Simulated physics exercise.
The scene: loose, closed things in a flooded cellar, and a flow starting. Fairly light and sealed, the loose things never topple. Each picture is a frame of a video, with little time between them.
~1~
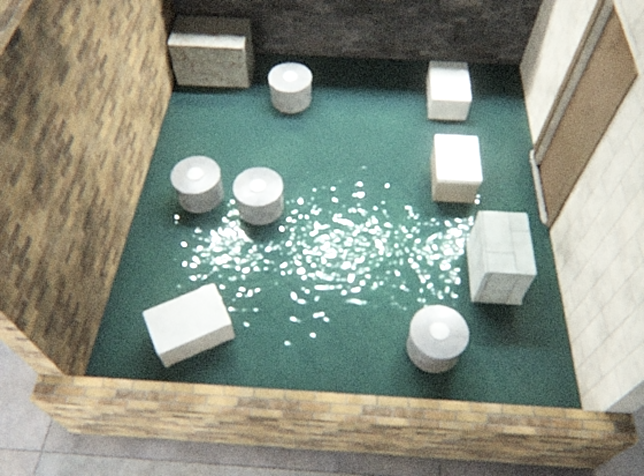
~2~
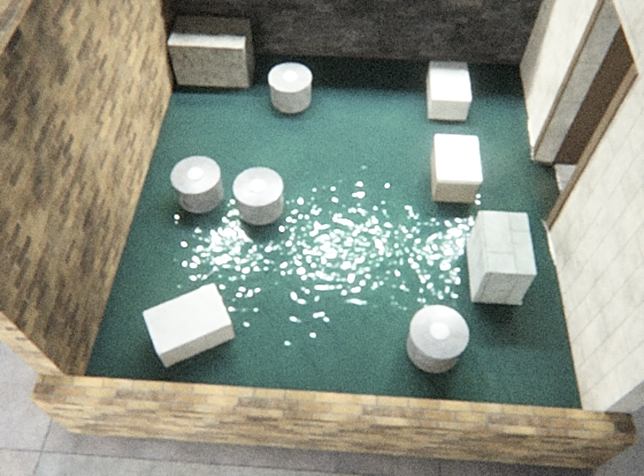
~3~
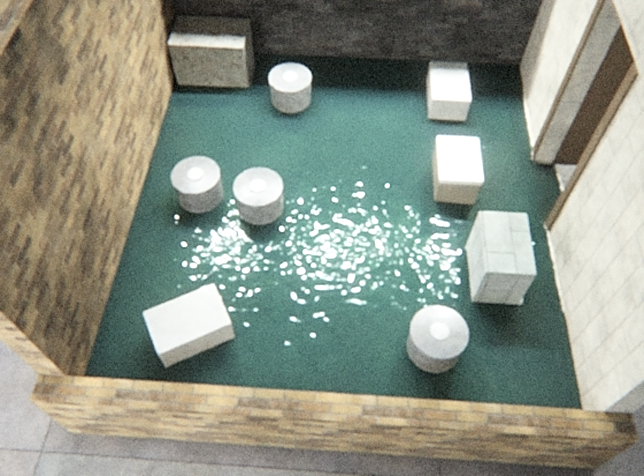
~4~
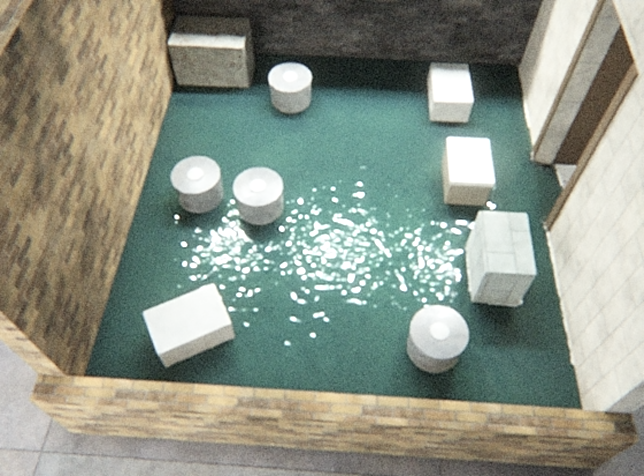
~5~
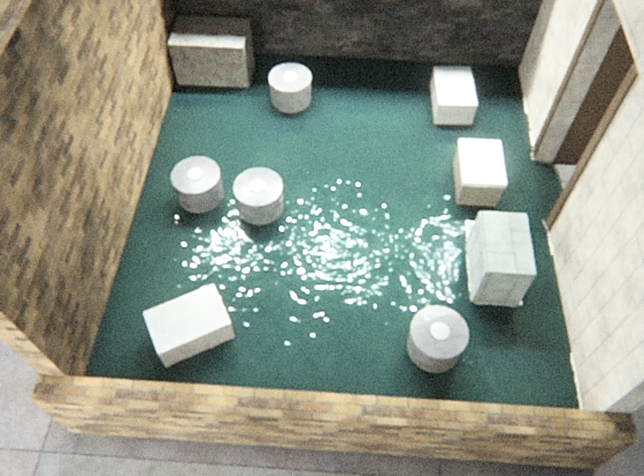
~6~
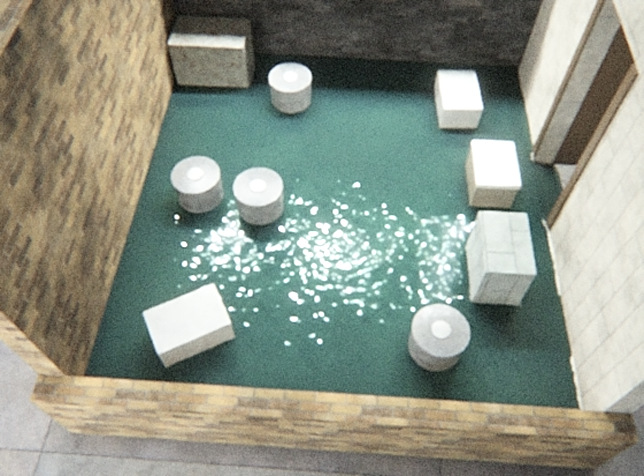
In a brick-walled cellar flooded with green water, pale boxes and round drums sit scattered around while a brown door on the right opens. A white box near the doorway then drifts slowly right, and the box behind it follows with a smaller shift right and toward the viewer.
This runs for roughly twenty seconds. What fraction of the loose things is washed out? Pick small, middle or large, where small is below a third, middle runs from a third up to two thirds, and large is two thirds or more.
Small.
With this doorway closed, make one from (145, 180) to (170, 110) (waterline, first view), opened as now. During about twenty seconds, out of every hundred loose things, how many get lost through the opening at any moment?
I'd call it 60 per cent.
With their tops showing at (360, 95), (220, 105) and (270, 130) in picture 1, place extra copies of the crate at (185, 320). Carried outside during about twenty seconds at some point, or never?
Note - in order: Out of the scene / retained / retained.
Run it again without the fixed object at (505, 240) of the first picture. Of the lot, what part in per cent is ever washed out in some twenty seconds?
About 40%.
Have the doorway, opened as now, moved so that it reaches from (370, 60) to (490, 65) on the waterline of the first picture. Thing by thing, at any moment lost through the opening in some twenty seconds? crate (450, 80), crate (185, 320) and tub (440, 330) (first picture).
The first one exits, the second never exits, the third never exits.
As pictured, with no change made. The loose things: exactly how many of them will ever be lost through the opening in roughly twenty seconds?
The number is 2.
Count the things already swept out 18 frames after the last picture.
The count is 2.
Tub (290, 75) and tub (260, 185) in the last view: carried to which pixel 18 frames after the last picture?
First near (329, 78), second near (300, 181).
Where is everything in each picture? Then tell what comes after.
In the first frame, a chest at (458, 157) floats; a crate at (450, 80), afloat; 0 of 7 have shifted.
In the second frame, a chest at (458, 157), afloat; a crate at (450, 80), afloat; 0 of 7 have shifted.
In the third frame, a chest at (460, 158) floats; a crate at (450, 81) floats; 0 of 7 have shifted.
In the fourth frame, a chest at (470, 160) floats, close to its start; a crate at (451, 82) floats; 1 of 7 have shifted.
In the fifth frame, a chest at (482, 161) floats, close to its start; a crate at (455, 85), afloat, close to its start; 2 of 7 have shifted.
In the sixth frame, a chest at (496, 162), afloat, a stride from its start; a crate at (460, 89), afloat, close to its start; 2 of 7 have shifted.
A moment on, 1 of 7 are out; 6 afloat.
Next, 2 of 7 are out; 5 afloat.
Later, 2 of 7 are out; 5 afloat.
In the end, 2 of 7 are out; 5 afloat.
